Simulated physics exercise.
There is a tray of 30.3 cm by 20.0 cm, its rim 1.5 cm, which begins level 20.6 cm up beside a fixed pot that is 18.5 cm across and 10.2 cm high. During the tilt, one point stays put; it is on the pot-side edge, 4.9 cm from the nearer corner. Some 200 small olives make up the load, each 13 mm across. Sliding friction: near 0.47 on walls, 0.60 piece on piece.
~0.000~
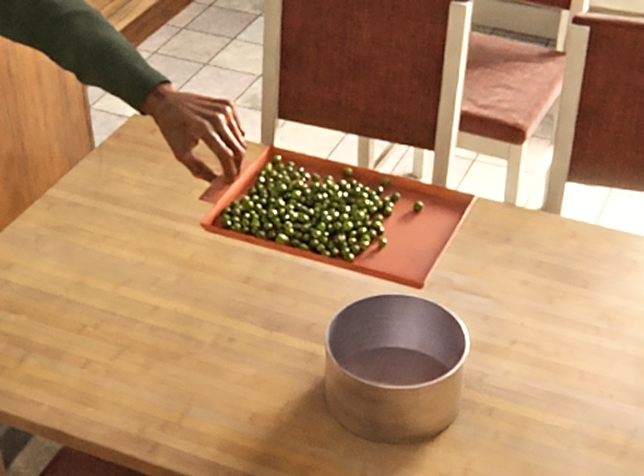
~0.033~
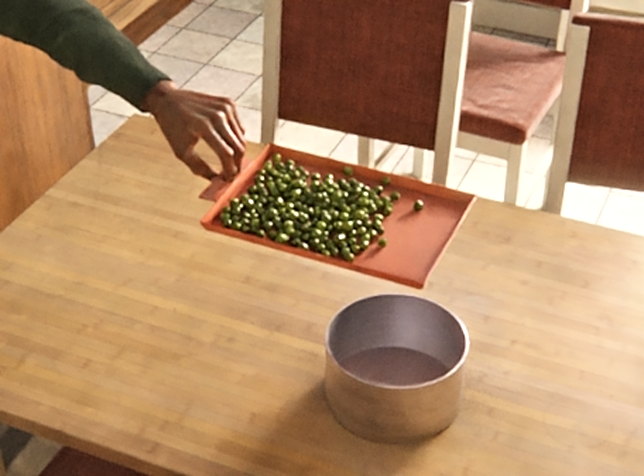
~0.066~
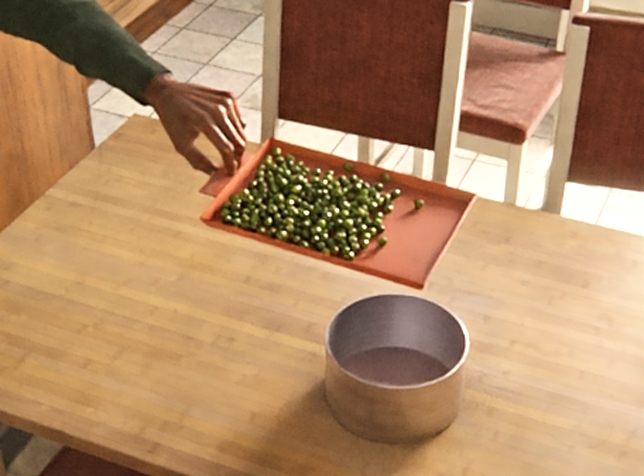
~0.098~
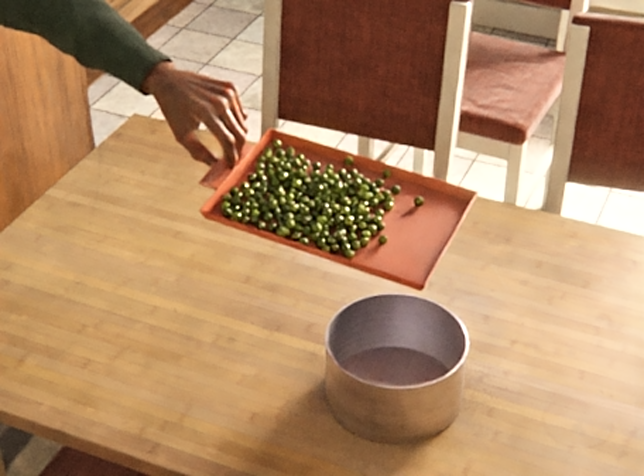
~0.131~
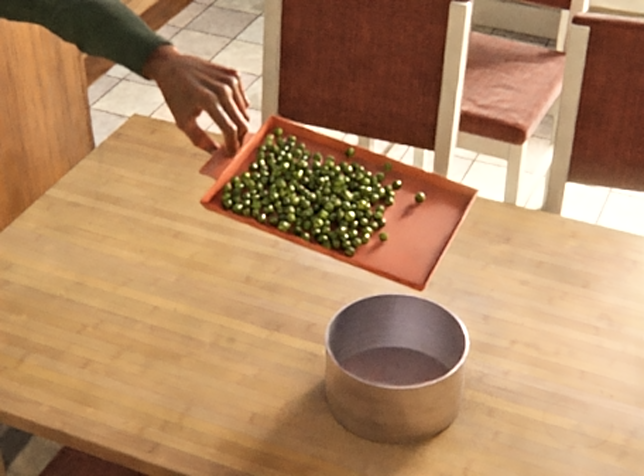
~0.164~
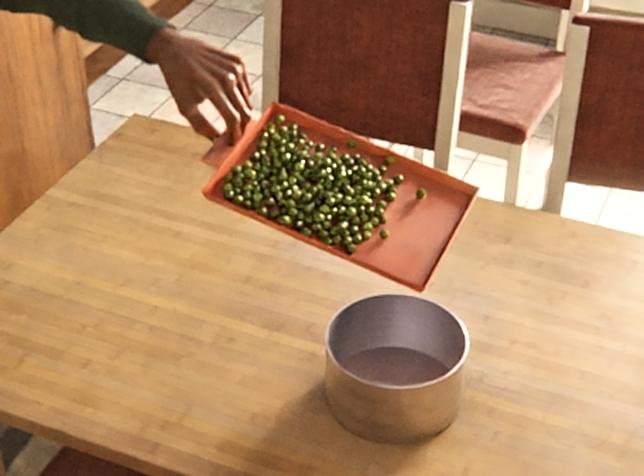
A hand in a dark green sleeve held an orange tray of small green olives above a wooden table with a round metal pot, then raised the tray's left side, tilting it slightly rightward.
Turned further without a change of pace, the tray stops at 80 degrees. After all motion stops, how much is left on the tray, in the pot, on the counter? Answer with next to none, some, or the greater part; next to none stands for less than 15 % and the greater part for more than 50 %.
Tray: Next to none; pot: Some; counter: The greater part.
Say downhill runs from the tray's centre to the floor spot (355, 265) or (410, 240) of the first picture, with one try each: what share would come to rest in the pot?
That would be close to 70 per cent, then close to 10 per cent.
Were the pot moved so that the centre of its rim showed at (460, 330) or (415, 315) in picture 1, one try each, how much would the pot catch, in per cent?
I'd say close to 60 percent for the first spot and 15 percent for the second.
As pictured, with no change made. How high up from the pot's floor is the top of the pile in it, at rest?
Some 2.5 cm up.
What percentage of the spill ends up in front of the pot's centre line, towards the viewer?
Some 70 per cent.
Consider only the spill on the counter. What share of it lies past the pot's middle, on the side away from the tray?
Share: Close to 100 %.
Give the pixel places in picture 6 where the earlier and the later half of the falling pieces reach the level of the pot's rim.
Roughly (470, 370) to begin with, later roughly (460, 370).
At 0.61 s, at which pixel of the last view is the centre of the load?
At that time the load is centred around (421, 249).
After 0.43 s, tilt 47 degrees; the tray holds 100 %, the pot 0 %.
After 0.61 s, tilt 69 degrees; the tray holds 85 %, the pot 0 %.
After 0.91 s, tilt 80 degrees; the tray holds 5 %, the pot 20 %.
By 1.8 s all is still; tray 0 %, pot 30 %, counter 70 %.
